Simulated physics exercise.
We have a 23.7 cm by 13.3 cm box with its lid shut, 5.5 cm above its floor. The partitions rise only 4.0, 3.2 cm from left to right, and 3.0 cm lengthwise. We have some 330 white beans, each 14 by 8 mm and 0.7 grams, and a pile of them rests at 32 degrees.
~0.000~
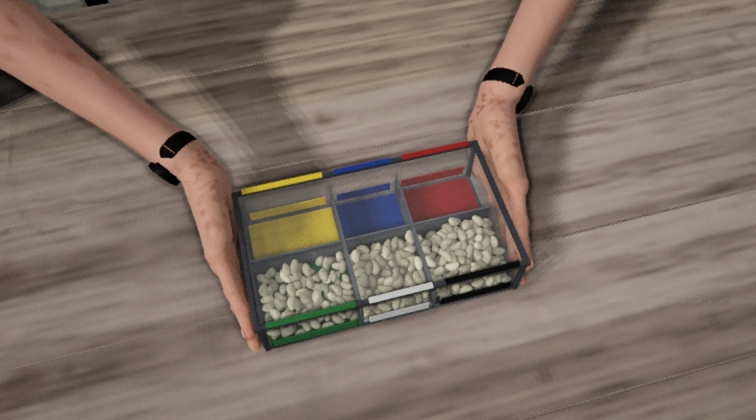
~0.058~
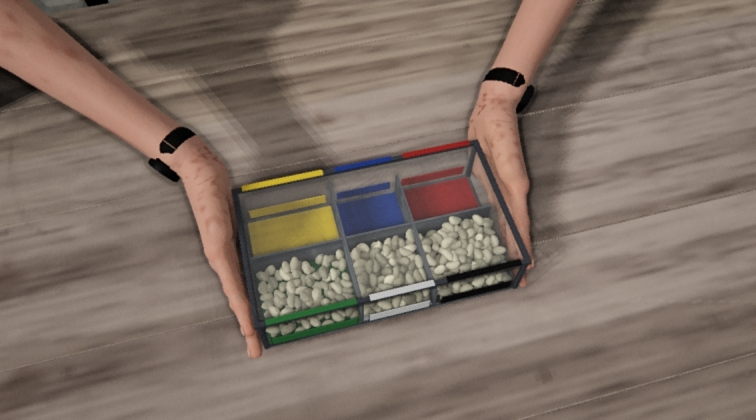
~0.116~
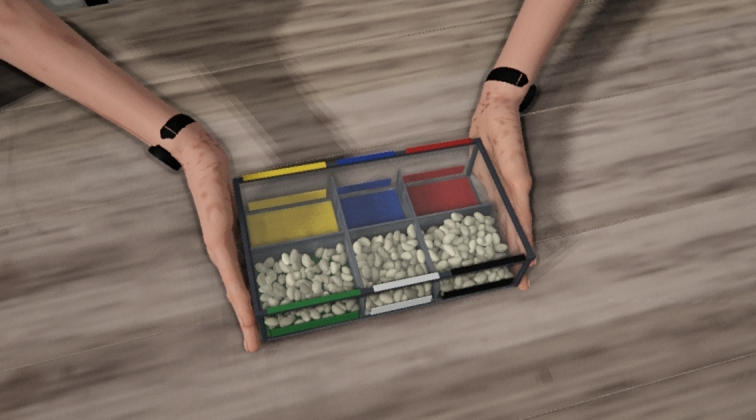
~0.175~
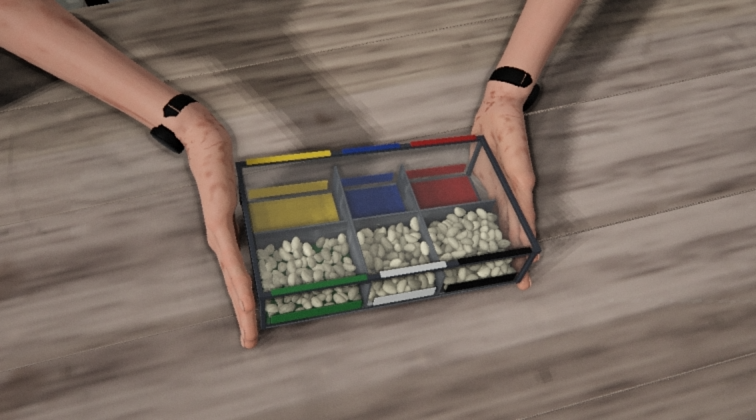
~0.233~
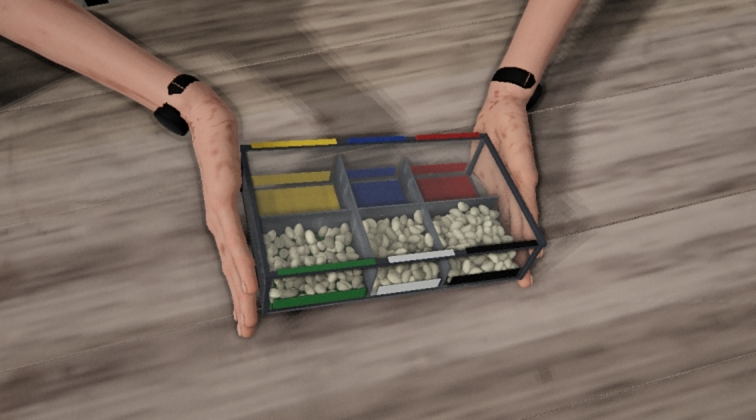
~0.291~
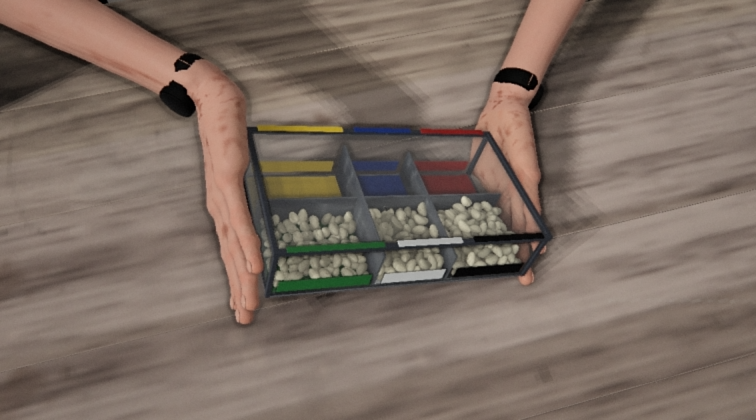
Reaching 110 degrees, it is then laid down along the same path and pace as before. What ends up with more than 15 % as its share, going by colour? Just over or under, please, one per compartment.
Red: Over, blue: Under, green: Under, yellow: Under, white: Under, black: Over.
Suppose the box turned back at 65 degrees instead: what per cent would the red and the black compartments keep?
Then: Red 10; black 40.
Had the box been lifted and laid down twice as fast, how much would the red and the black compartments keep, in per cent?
Red 40 %, black 40 %.
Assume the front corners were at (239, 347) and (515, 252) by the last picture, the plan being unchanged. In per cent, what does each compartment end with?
Red 0, blue 0, green 40, yellow 0, white 40, black 20.
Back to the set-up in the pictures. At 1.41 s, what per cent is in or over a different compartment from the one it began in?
About 45 per cent.
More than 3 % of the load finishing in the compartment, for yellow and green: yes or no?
So yellow is a miss and green is a pass.
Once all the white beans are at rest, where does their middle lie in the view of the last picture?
Close to pixel (458, 225).
After 1.41 s, tilt 110 degrees; red 30 %, blue 5 %, green 15 %, white 10 %, black 40 %.
After 2.16 s, tilt 49 degrees; red 50 %, green 10 %, black 40 %.
After 2.93 s, tilt 0 degrees; red 50 %, green 10 %, black 40 %.
At rest (3.4 s), red 50 %, blue 0 %, green 10 %, yellow 0 %, white 0 %, black 40 %.
